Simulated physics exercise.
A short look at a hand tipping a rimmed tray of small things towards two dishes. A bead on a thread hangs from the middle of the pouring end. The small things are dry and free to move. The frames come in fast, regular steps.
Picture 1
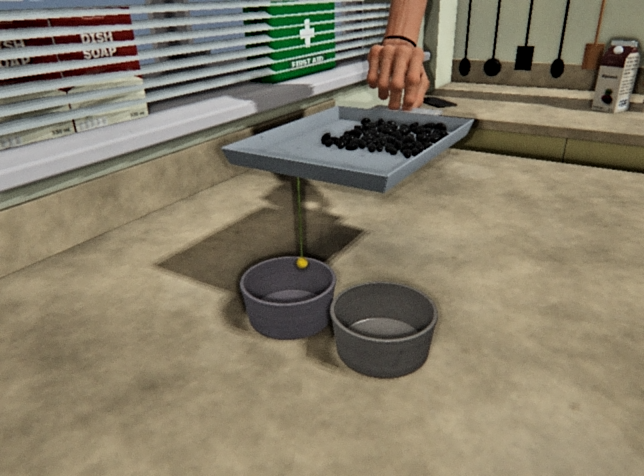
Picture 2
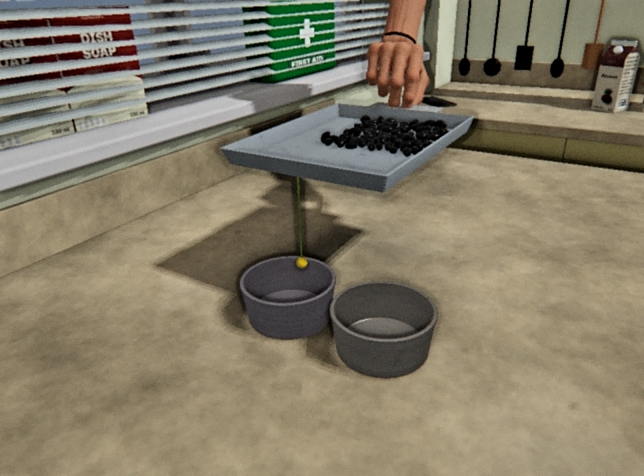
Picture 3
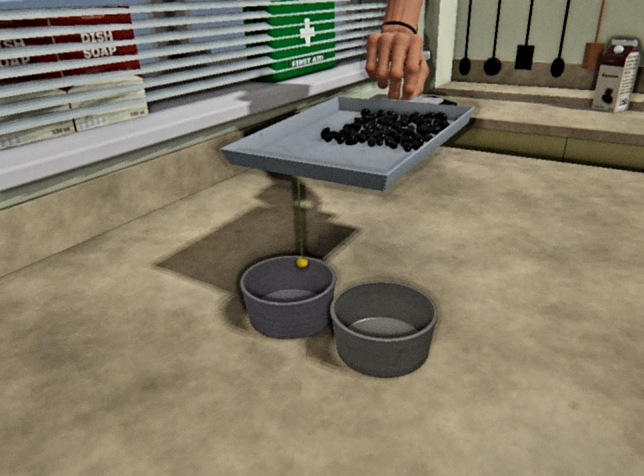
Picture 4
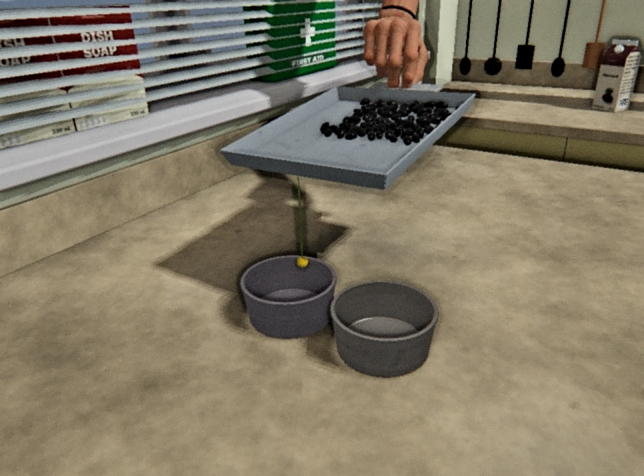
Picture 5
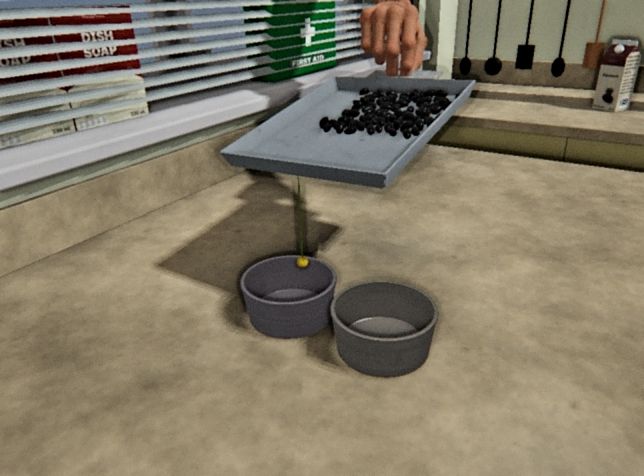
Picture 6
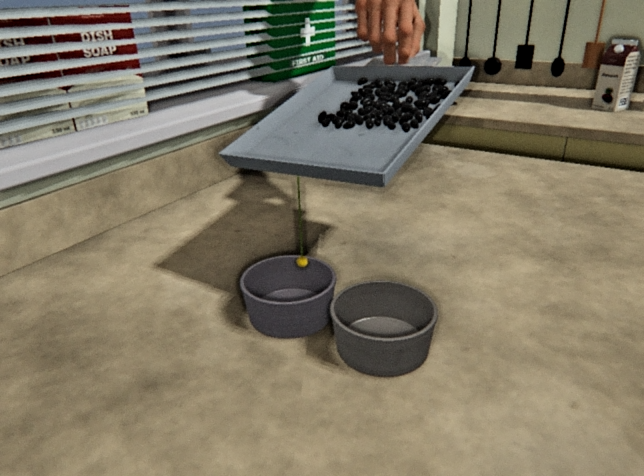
A hand gradually tilted a rimmed tray of black beans, raising its far end and dipping the left front corner lowest, while two dishes and a small yellow bead below stayed still.
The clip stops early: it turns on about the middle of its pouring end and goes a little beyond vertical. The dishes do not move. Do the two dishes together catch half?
The two hold under half of the load.
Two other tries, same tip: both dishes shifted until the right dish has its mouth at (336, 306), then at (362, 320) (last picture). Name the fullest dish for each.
At the first place the left one, at the second the left-hand dish.
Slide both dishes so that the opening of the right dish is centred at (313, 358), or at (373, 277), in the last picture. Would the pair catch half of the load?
One: The smaller part. Two: Under half.
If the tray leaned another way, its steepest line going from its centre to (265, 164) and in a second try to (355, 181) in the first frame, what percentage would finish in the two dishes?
Roughly 20 per cent, and 90 per cent.
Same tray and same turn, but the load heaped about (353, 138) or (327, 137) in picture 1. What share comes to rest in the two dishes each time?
First some 40, then 30 per cent.
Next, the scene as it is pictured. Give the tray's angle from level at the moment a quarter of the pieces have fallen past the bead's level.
Near 95 degrees.
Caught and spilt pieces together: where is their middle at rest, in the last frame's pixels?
Near (251, 317).
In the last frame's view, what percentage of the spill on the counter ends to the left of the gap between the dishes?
Near 100 %.
Soon after the last picture, tray tipped steeply; nearly all on the tray; a stray few in the left dish; a small part in the air.
A little later, tray tipped right over; about half on the tray; a small part in the left dish; a small part outside both; about a third in the air.
Later still, tray tipped past a quarter turn; about a third in the left dish; about two thirds outside both.
At rest, tray tipped past a quarter turn; none in the right dish; about a third in the left dish; about two thirds outside both.
